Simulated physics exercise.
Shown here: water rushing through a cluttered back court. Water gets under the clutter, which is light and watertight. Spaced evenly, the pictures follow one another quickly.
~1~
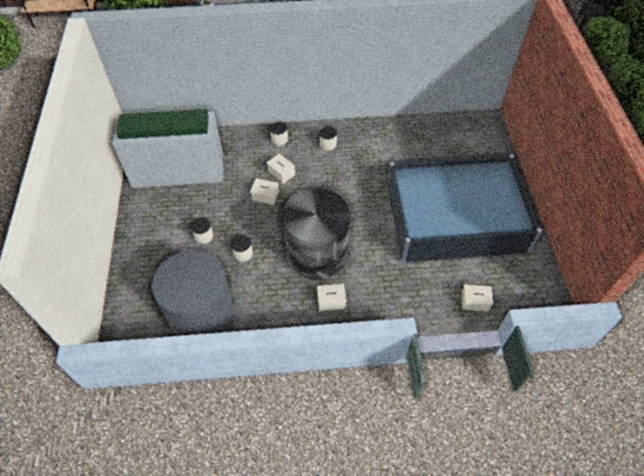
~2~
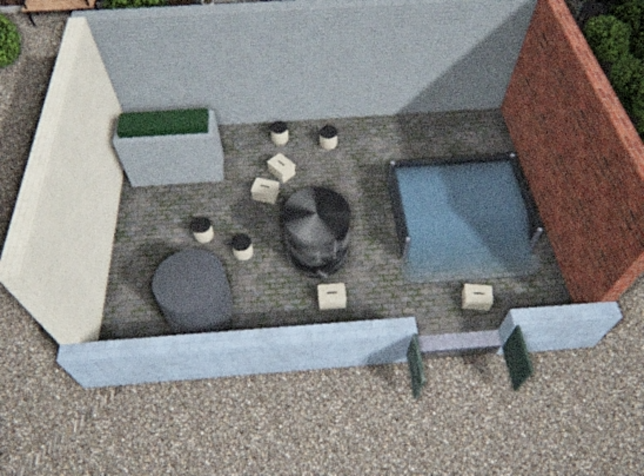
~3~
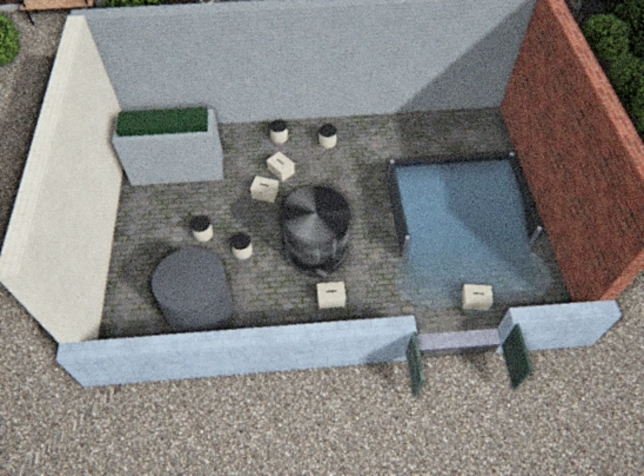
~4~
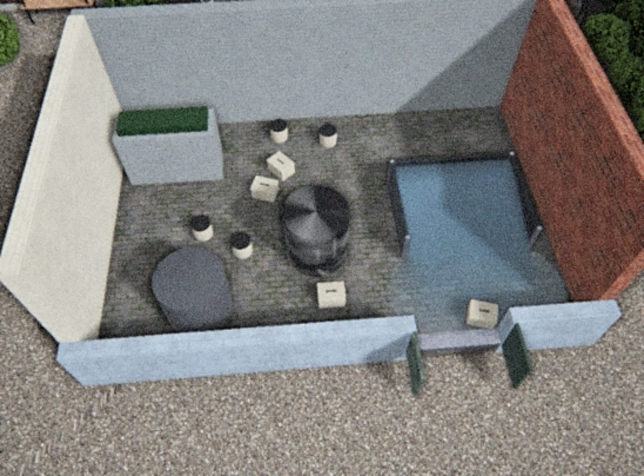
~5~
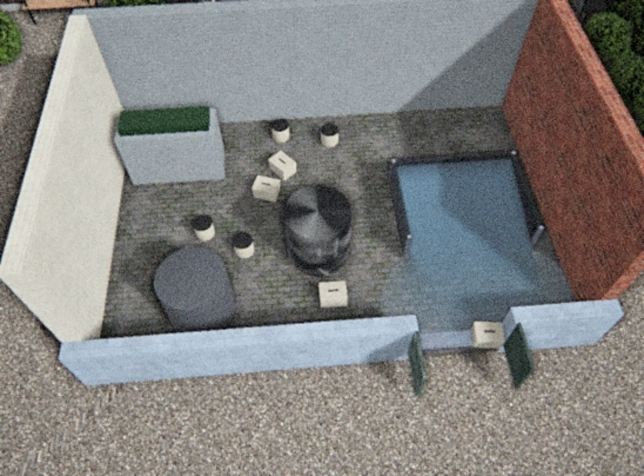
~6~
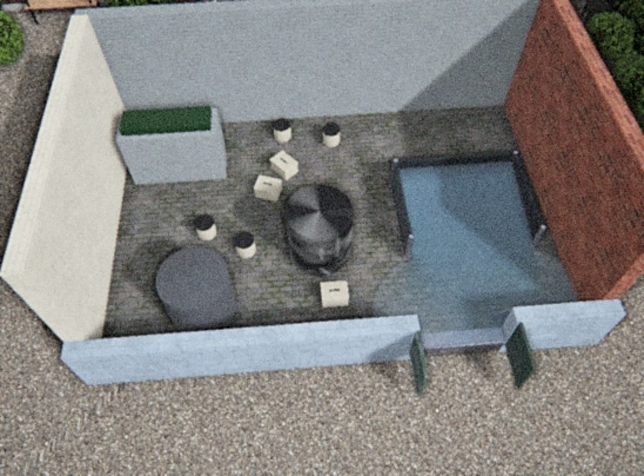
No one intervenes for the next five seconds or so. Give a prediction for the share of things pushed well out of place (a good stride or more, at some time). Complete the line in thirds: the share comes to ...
The share comes to less than a third.
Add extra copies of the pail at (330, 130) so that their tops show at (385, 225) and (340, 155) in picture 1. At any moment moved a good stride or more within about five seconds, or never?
The first largely stays; the second largely stays.
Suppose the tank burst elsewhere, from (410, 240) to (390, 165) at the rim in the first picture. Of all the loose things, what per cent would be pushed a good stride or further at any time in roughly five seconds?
90 percent, give or take.
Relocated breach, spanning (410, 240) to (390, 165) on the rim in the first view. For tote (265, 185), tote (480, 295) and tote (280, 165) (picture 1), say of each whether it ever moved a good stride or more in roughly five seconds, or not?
In turn: Moved that far, stayed within it, moved that far.
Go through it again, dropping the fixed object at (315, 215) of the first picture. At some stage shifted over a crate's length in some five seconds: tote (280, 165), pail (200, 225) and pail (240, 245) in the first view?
Going through them in order: First kept nearby, second kept nearby, third kept nearby.
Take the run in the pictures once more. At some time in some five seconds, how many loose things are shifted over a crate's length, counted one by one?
It totals 1.
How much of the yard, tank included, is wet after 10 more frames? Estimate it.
I'd call it close to 30 per cent.
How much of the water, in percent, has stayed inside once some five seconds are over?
Roughly 54 per cent.
A moment on, 1 of 8 are well off their spots; 0 afloat.
Next, 1 of 8 are well off their spots; 0 afloat.
Later, 1 of 8 are well off their spots; 0 afloat.
In the end, 1 of 8 are well off their spots, and 1 have been at some point; 1 afloat.
